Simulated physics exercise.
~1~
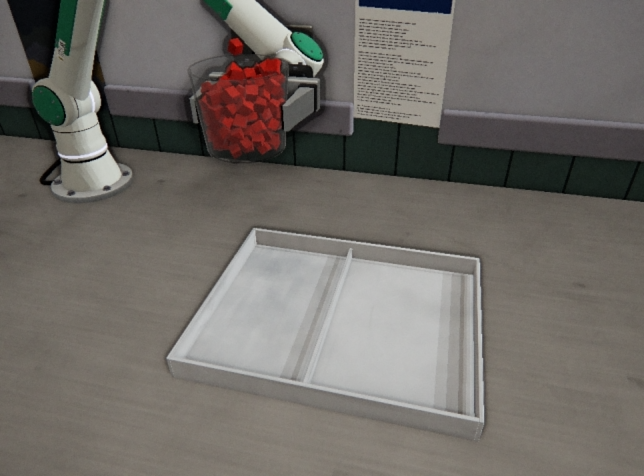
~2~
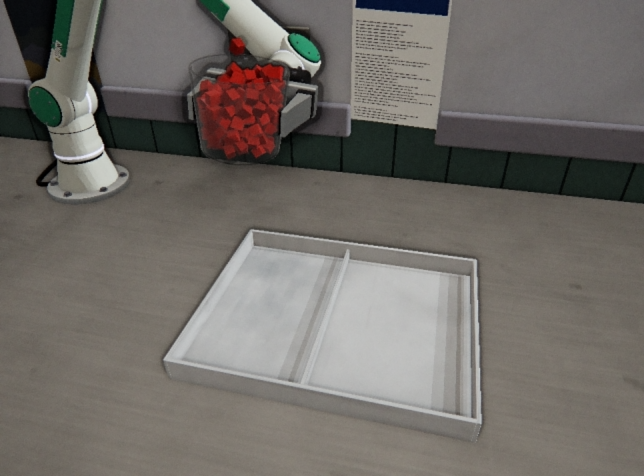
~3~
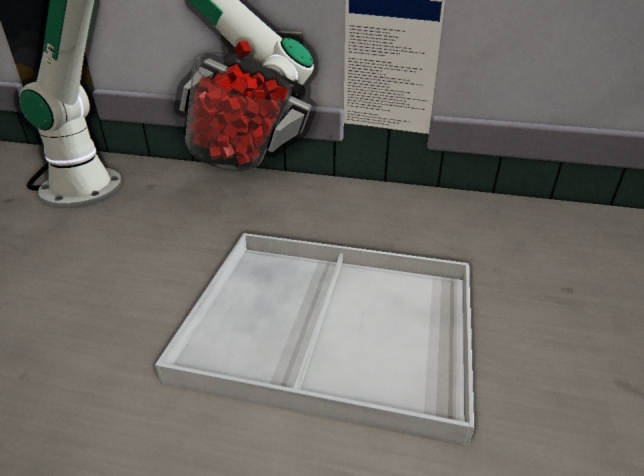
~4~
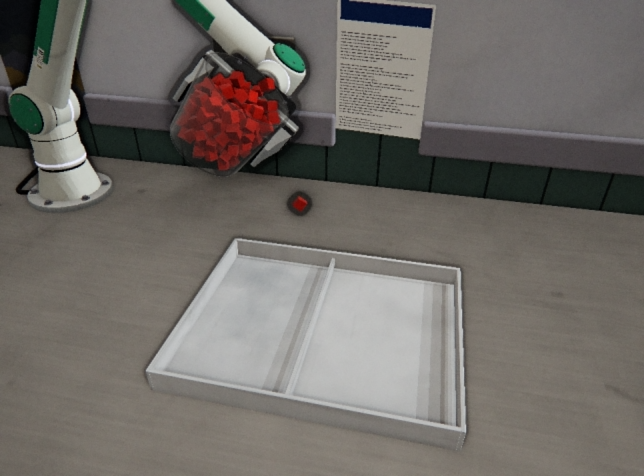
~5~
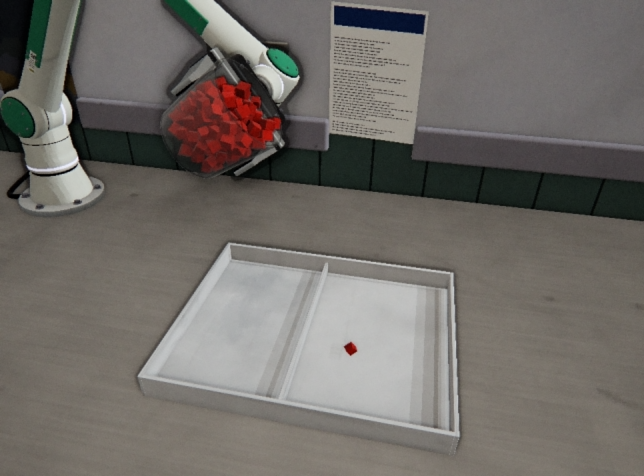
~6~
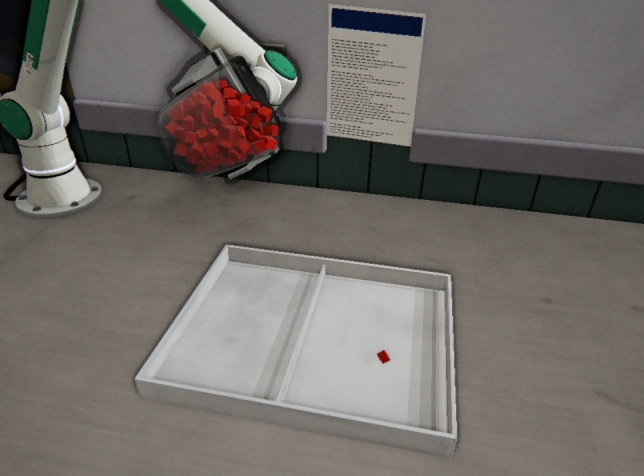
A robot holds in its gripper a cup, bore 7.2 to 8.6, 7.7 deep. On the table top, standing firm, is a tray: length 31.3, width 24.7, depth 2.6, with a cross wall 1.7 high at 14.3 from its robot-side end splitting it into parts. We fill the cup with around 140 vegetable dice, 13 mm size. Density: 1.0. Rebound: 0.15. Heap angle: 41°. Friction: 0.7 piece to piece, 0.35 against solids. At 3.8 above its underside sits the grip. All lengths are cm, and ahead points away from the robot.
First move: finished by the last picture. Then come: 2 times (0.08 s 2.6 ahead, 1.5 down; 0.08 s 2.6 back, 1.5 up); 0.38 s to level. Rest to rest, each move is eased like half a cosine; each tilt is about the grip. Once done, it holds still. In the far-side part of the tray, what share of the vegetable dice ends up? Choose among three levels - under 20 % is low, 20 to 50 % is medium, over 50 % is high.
The level is low.
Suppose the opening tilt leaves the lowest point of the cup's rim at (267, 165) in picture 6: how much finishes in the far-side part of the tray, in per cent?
Estimate: About 40 per cent.
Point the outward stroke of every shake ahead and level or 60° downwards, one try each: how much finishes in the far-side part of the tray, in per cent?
You'd get about 30 per cent with the first setting and about 5 per cent with the second.
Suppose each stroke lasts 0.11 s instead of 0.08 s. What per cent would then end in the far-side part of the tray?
It would come to around 5 %.
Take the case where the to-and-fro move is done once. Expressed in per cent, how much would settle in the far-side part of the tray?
It would then be around 5 per cent.
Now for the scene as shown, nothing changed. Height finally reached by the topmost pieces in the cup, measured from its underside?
I'd say close to 7.5 cm.
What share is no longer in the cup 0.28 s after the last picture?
About 5 in a hundred parts are out by then.
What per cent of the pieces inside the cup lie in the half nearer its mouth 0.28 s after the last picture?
Mouth half share: Roughly 50 %.
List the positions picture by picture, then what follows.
In the first picture, the cup middle at (243, 110), level; upper third of the load around (246, 87), from x 205 to 280, top at y 45; 137 in the cup.
In the second picture, the cup middle at (240, 111), tilted 6° forward; upper third of the load around (243, 90), from x 205 to 280, top at y 45.
In the third picture, the cup middle at (234, 115), tilted 21° forward; upper third of the load around (236, 94), from x 195 to 280, top at y 50.
In the fourth picture, the cup middle at (226, 120), tilted 39° forward; upper third of the load around (223, 100), from x 185 to 300, top at y 80; 136 in the cup, 1 in flight or on a rim.
In the fifth picture, the cup middle at (219, 125), tilted 54° forward; upper third of the load around (216, 105), from x 175 to 350, top at y 85; 136 in the cup, 1 in the far-side part.
In the sixth picture, the cup middle at (217, 127), tilted 60° forward; upper third of the load around (214, 107), from x 175 to 385, top at y 90; 136 in the cup, 1 in the far-side part.
Then, 0.28 s on, tilted 60° forward, highest piece 27 above the table; 127 in the cup, 1 in the far-side part, 9 in flight or on a rim.
Then, 0.56 s on, tilted 18° forward, highest piece 29 above the table; 117 in the cup, 15 in the far-side part, 5 in the robot-side part.
Then, 0.90 s on, level, highest piece 30 above the table; 117 in the cup, 15 in the far-side part, 5 in the robot-side part.
Then, 1.95 s on, level, highest piece 30 above the table; 117 in the cup, 15 in the far-side part, 5 in the robot-side part.
In the end, 117 in the cup, 15 in the far-side part, 5 in the robot-side part. That is 11 % in the far-side part of the tray.
